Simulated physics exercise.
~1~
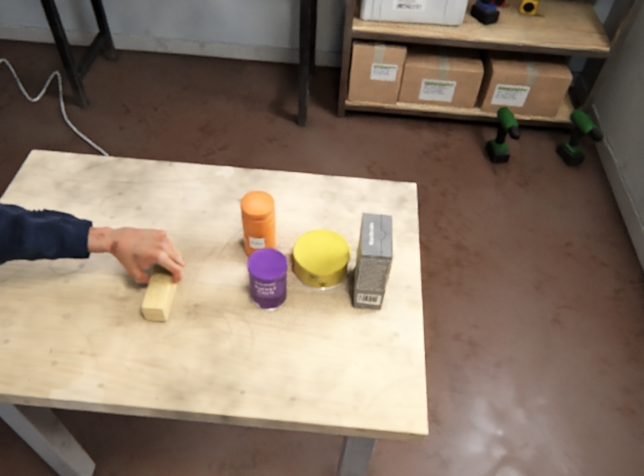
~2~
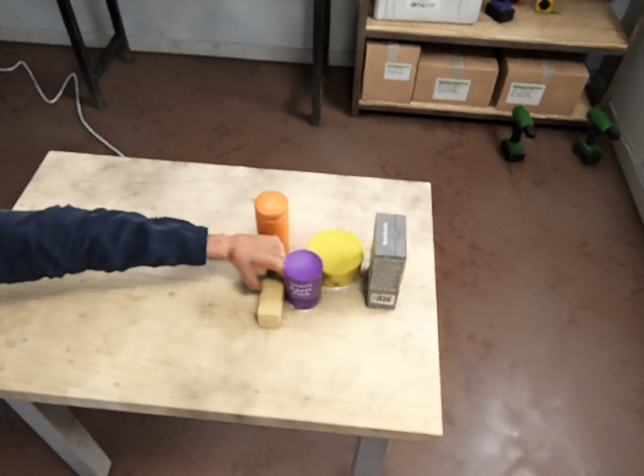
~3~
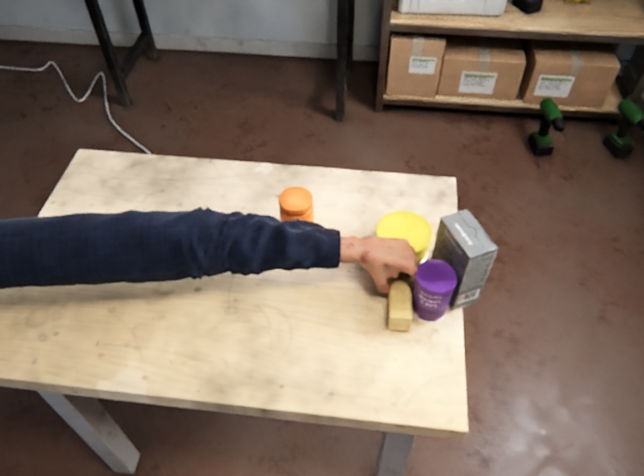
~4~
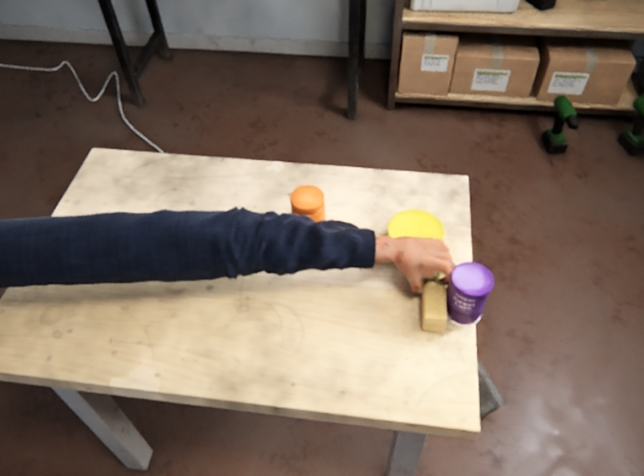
A hand slid a small wooden block rightward across a table, pushing a purple tin and a yellow tub along until a grey packet went over the right edge, while the orange jar stayed put and the tin and tub remained on the table.
